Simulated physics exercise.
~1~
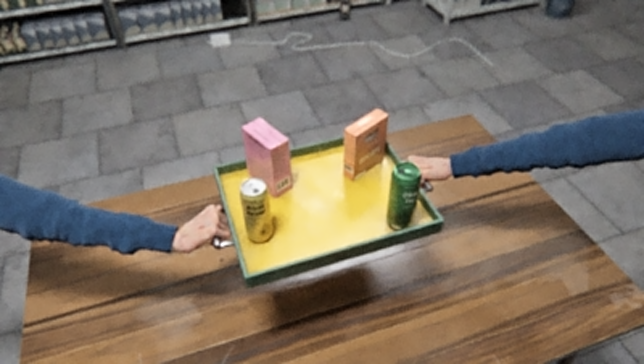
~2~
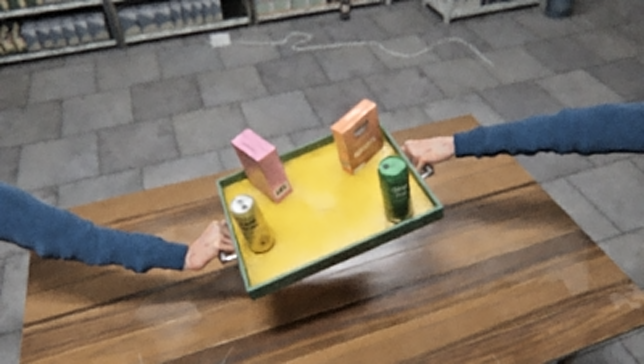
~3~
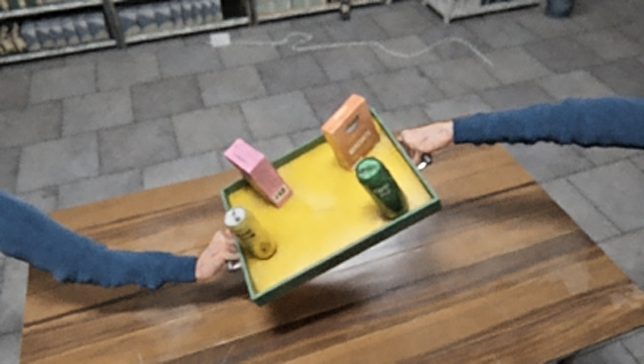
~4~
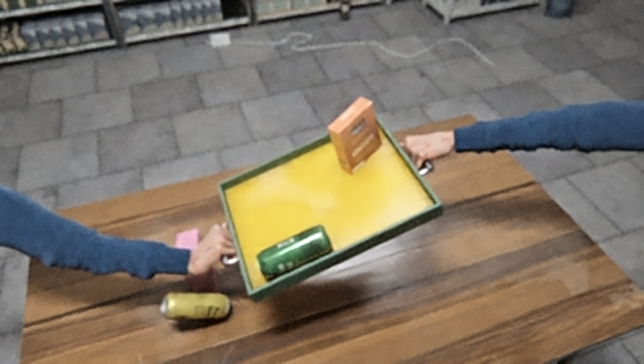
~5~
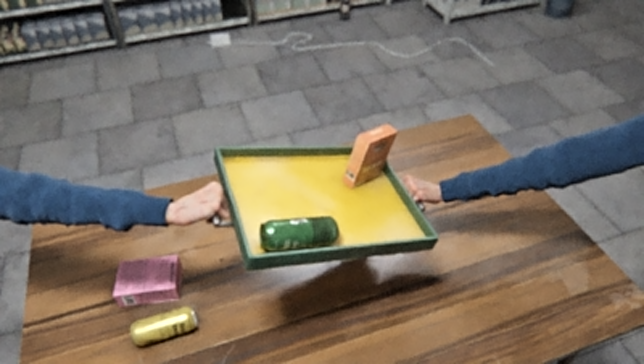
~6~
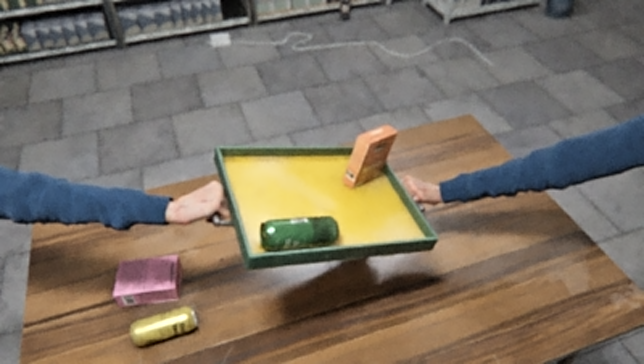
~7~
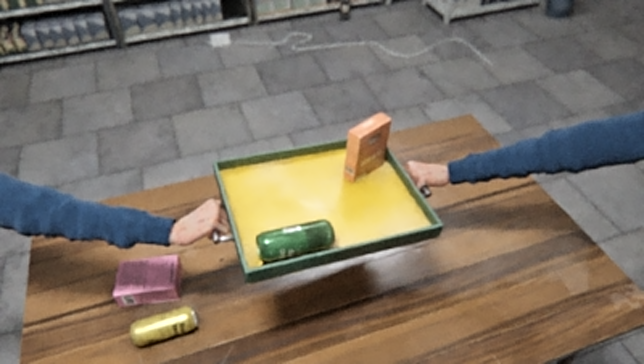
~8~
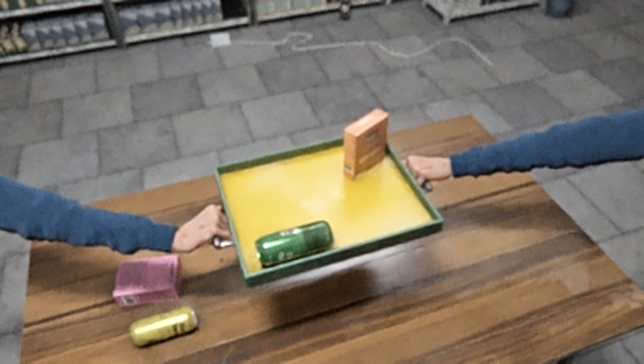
Above a wooden table, two hands tipping a tray left, spilling a yellow can and pink packet, toppling a green can, then levelling it.
